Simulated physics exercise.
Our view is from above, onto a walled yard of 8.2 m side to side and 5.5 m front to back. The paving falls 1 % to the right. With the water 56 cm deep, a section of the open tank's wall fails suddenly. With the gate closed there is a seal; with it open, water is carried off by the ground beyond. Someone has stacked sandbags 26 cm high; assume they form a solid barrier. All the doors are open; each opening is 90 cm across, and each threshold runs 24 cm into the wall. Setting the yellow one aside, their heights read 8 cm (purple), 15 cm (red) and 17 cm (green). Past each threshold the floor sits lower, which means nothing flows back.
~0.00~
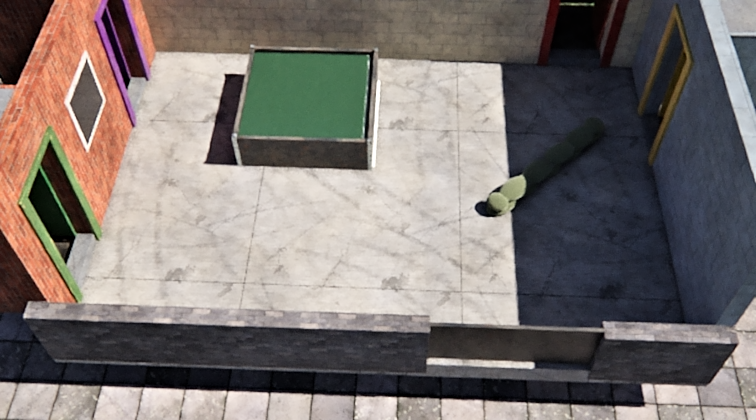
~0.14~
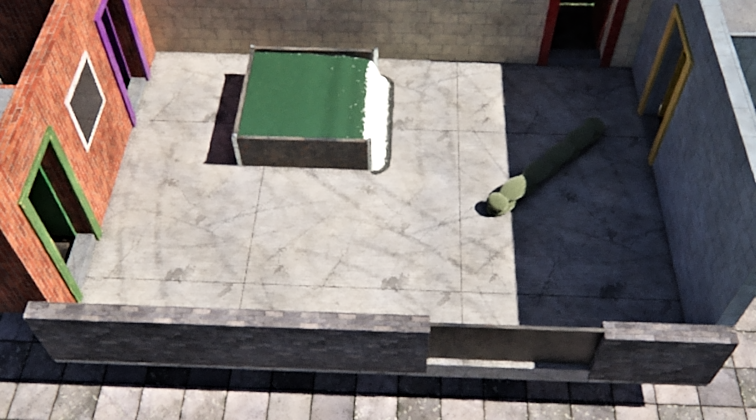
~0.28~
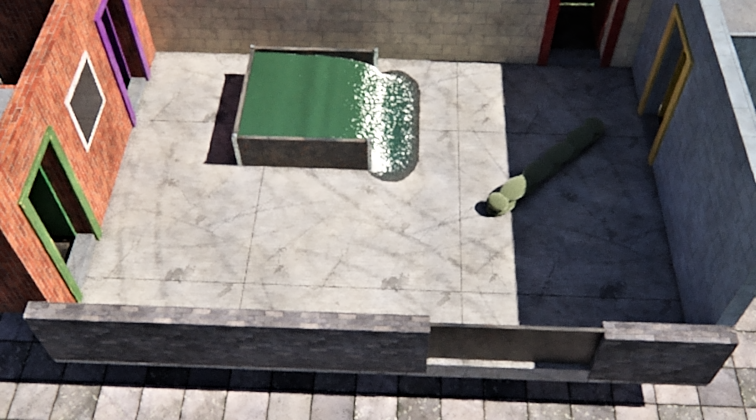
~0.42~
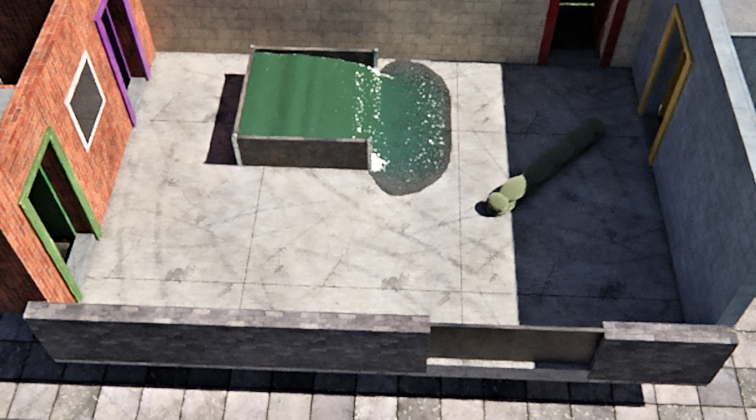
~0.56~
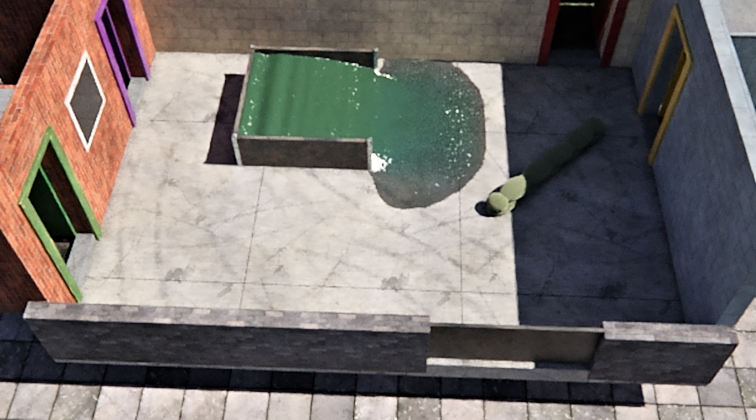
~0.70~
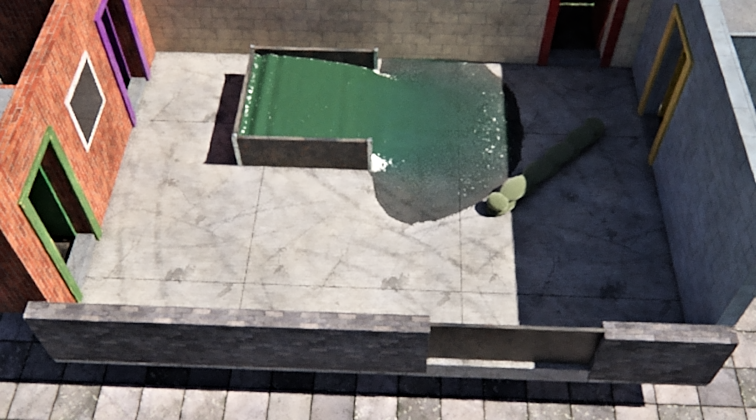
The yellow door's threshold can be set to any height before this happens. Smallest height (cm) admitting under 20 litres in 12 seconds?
Roughly 16 cm.
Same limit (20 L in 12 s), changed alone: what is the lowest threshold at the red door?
Roughly 29 cm at the red door.
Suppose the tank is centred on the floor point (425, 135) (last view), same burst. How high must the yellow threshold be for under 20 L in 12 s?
17 cm, give or take.
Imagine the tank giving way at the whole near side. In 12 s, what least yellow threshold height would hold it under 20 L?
Estimate: Near 7.5 cm.
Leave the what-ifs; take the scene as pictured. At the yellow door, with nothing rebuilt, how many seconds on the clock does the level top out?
Around 4.5 s.
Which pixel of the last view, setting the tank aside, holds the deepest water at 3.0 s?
Around (629, 78).
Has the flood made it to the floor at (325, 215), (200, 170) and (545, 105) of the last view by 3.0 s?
In the order asked: Untouched, untouched, soaked.
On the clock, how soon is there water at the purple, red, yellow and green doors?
For purple it's 10.0 s, for red 1.3 s, for yellow 1.6 s, and for green 11.0 s.
After 1.4 s water covers 25 % of the floor, deepest (27 cm) near (530, 163); it has not reached the yellow door.
After 3.0 s water covers 35 % of the floor, deepest (42 cm) near (629, 78); 15 cm at the yellow door, 20 litres in over its 5 cm threshold.
After 12.0 s water covers 90 % of the floor, deepest (8 cm) near (627, 70); 8 cm at the yellow door, 200 litres in over its 5 cm threshold.
At the yellow door as built, the water arrived by 1.6 s and peaked near 16 cm at 4.4 s.
Run again over the same 12 s with other heights there, 30 litres in over 14.5 cm, 5 litres over 20 cm. The limit of 20 litres is kept from about 16 cm up.
